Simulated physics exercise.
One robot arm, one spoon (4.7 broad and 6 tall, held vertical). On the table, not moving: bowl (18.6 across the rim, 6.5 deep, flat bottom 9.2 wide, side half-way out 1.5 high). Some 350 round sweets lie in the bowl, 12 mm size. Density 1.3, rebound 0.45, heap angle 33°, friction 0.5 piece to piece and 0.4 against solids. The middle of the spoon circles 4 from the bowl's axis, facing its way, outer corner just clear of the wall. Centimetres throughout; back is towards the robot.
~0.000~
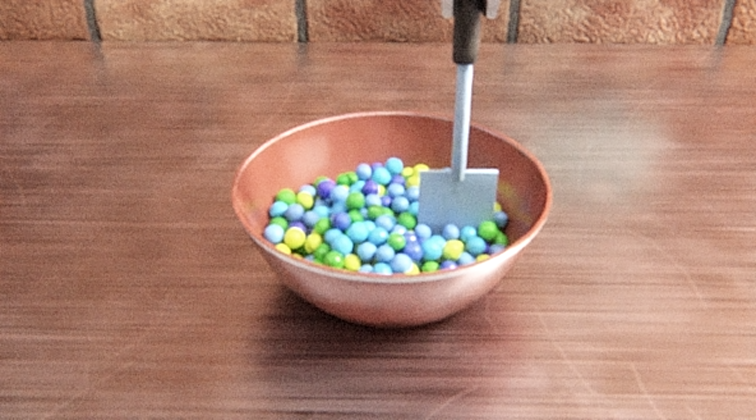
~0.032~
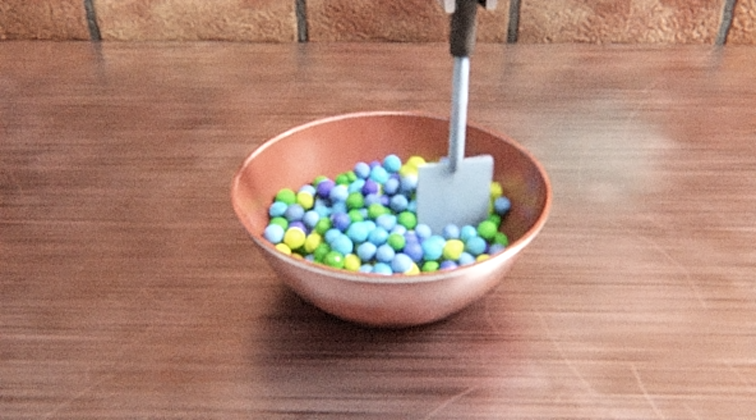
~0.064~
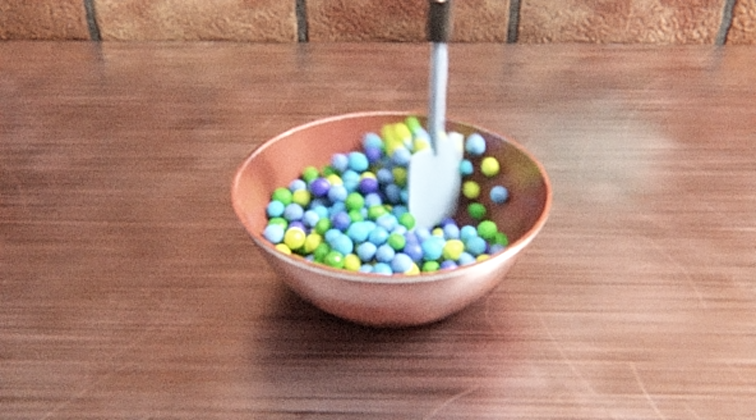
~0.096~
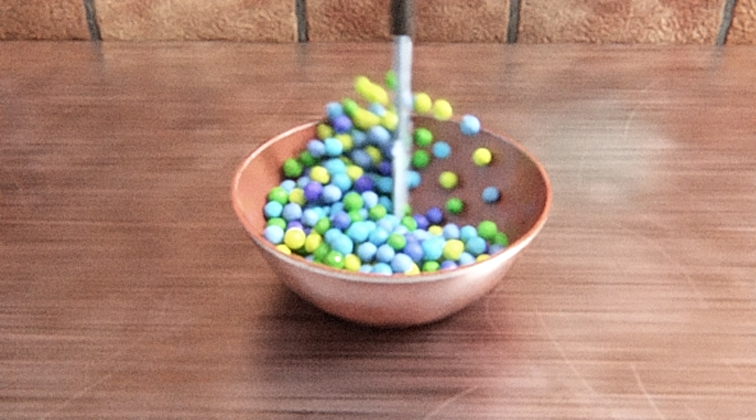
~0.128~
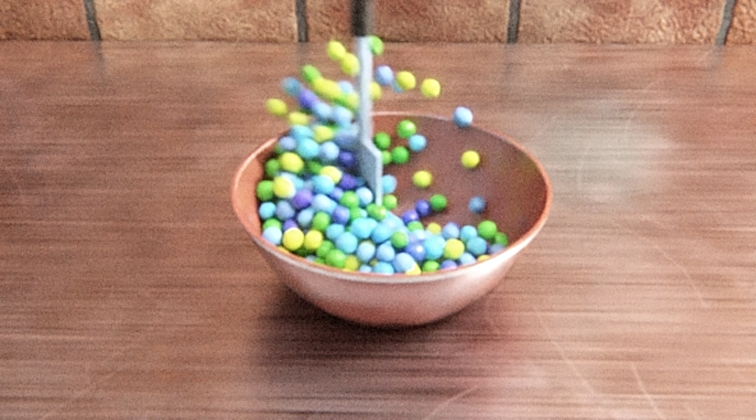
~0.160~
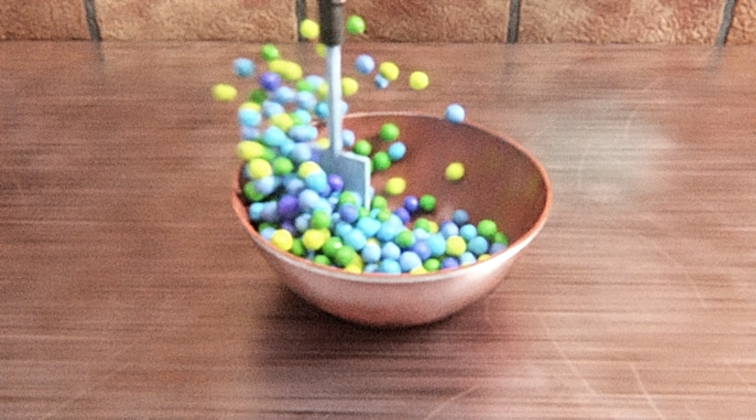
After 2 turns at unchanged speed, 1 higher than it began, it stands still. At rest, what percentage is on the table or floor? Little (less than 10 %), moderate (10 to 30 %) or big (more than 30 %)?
A big share, more than 30 %, ends on the table or floor.
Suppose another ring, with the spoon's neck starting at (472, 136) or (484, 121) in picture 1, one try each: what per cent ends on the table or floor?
About 50 and 35 per cent.
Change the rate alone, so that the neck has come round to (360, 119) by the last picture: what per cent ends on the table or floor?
Some 40 per cent.
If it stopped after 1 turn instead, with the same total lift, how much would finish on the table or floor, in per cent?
Then about 35 per cent.
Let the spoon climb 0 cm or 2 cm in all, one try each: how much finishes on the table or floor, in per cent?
About 55 and 40 per cent.
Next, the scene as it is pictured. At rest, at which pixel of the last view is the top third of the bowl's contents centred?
At about (412, 205).
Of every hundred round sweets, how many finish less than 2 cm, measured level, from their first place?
About 5 per cent.
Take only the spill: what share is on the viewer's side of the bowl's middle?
Some 50 per cent.
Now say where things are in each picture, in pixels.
Spoon neck at (460, 149), 0° round; upper third of the load around (376, 220), from x 275 to 500, top at y 165; 348 in the bowl, in the first frame.
Spoon neck at (457, 140), 14° round; upper third of the load around (381, 215), from x 275 to 500, top at y 165, in the second frame.
Spoon neck at (435, 124), 48° round; upper third of the load around (385, 190), from x 275 to 500, top at y 130, in the third frame.
Spoon neck at (401, 116), 82° round; upper third of the load around (363, 172), from x 275 to 500, top at y 80, in the fourth frame.
Spoon neck at (363, 118), 117° round; upper third of the load around (331, 165), from x 265 to 500, top at y 45; 341 in the bowl, 7 in flight or on the tool, in the fifth frame.
Spoon neck at (334, 129), 151° round; upper third of the load around (300, 164), from x 225 to 500, top at y 25; 332 in the bowl, 16 in flight or on the tool, in the sixth frame.
By 0.36 s, 10° round, highest piece 13 above the table; 238 in the bowl, 55 on the table or floor, 55 in flight or on the tool.
By 0.57 s, 229° round, highest piece 10 above the table; 191 in the bowl, 136 on the table or floor, 21 in flight or on the tool.
By 0.87 s, 0° round, highest piece 6 above the table; 174 in the bowl, 174 on the table or floor.
By 1.57 s, 0° round, highest piece 5 above the table; 174 in the bowl, 174 on the table or floor.
Final count, 174 in the bowl, 174 on the table or floor. That is 50 % on the table or floor.
